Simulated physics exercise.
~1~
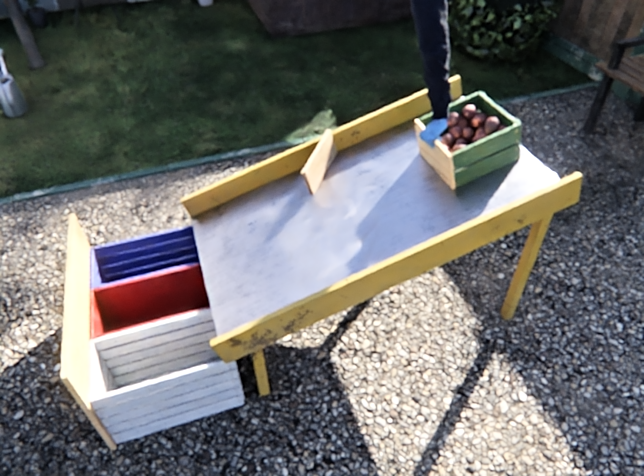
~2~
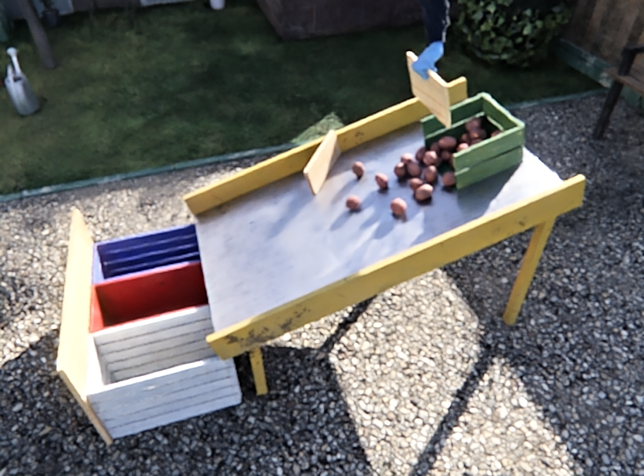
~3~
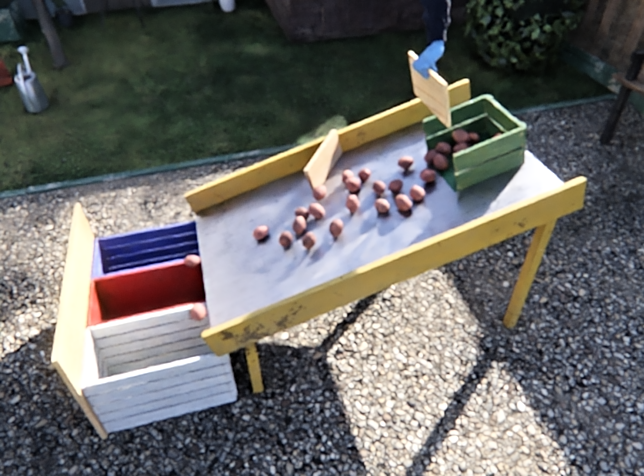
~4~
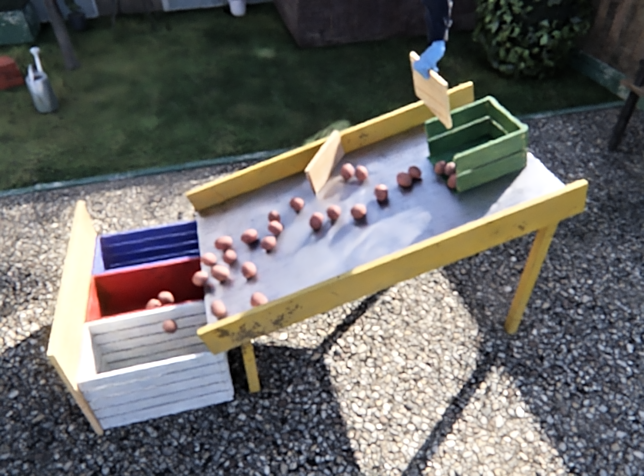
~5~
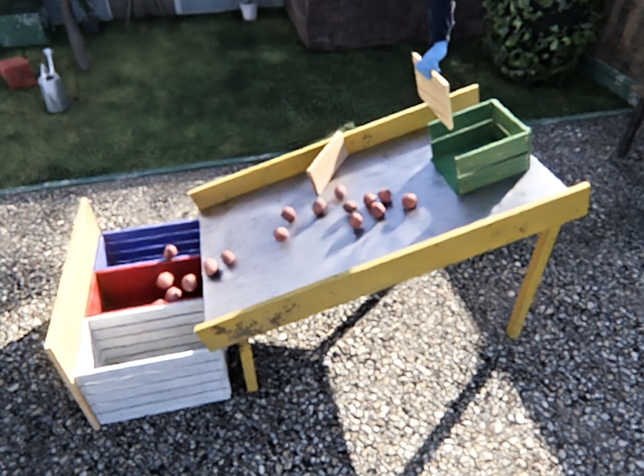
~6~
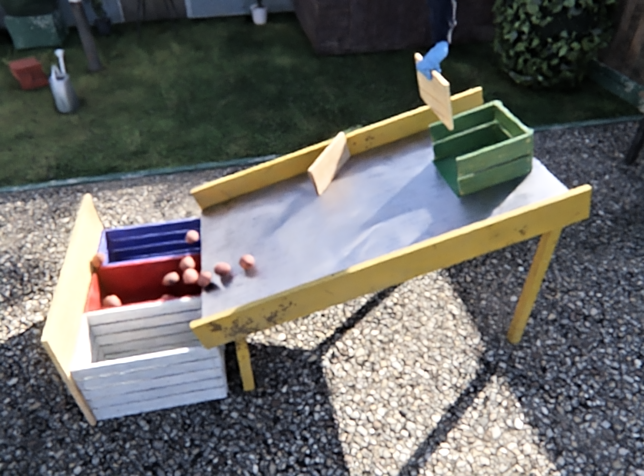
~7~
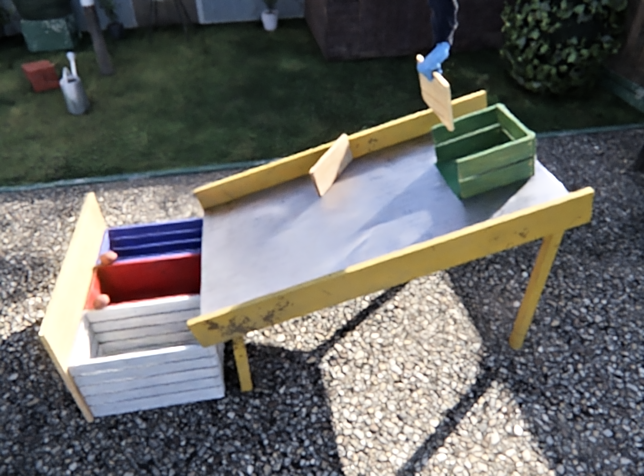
In a sunlit garden with gravel and a strip of lawn, seen from above and drifting slightly sideways, a sloping table with yellow rails stands over blue, red and white bins at its low left end. A green crate of reddish-brown potatoes sits at the high right end, with an angled wooden board partway down. A blue-gloved hand lifts the crate's wooden gate and holds it up. The potatoes spill out and roll down leftward past the board, emptying the crate. They drop off the low edge, many into the red bin, until the table lies bare.
